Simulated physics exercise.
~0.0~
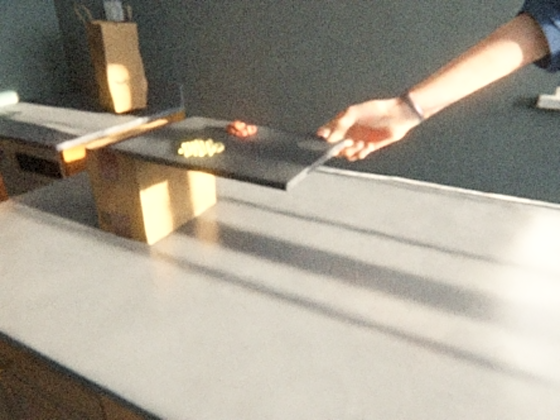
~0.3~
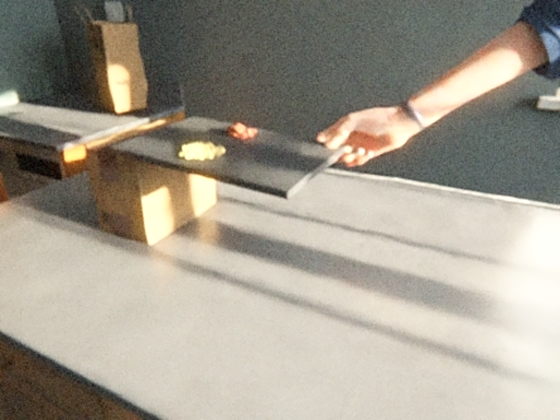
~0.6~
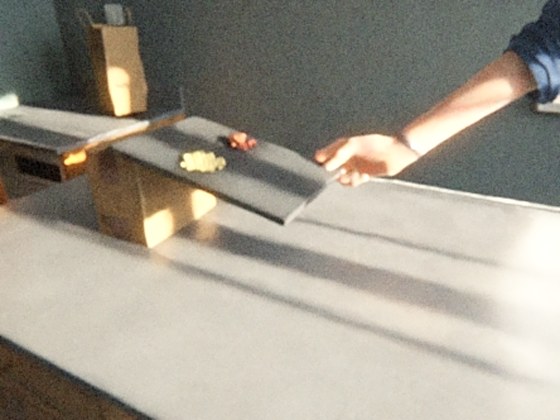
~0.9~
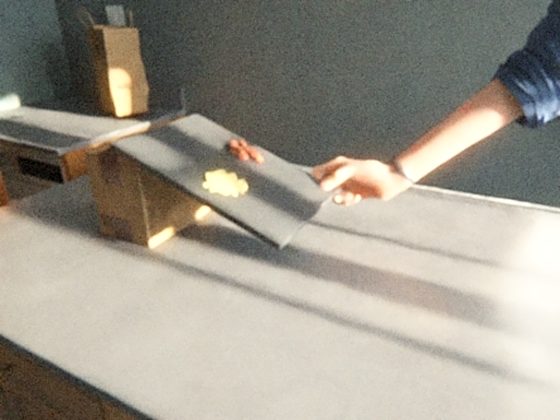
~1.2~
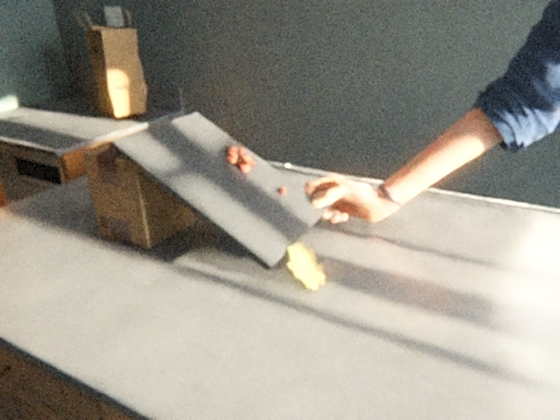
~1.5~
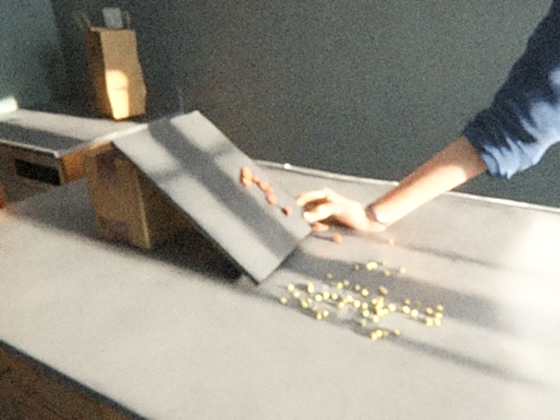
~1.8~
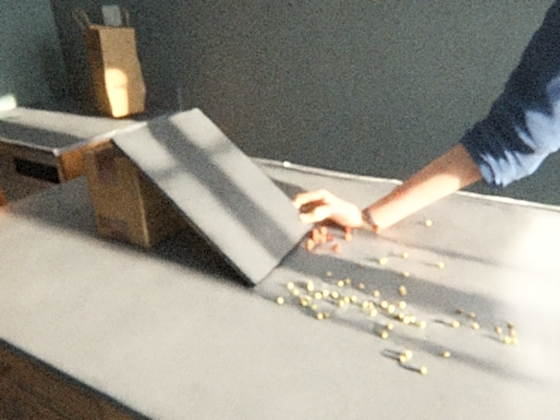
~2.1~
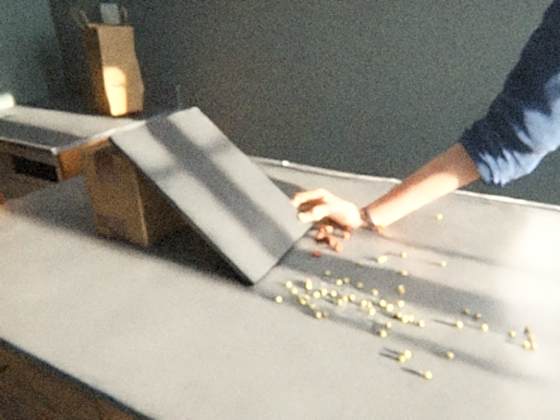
A hand reaching from a blue sleeve at the right holds one end of a flat grey board, its other end on a cardboard box, above a pale tabletop seen from slightly above. A yellow pile lies nearer the viewer and a small reddish pile farther back, with a paper bag by the dark wall. The hand lowers its end, and the board tilts into a ramp. The yellow pieces slide off first and scatter across the table, then the reddish ones follow. Finally the yellow pieces lie spread farther out, while most reddish ones rest near the hand.
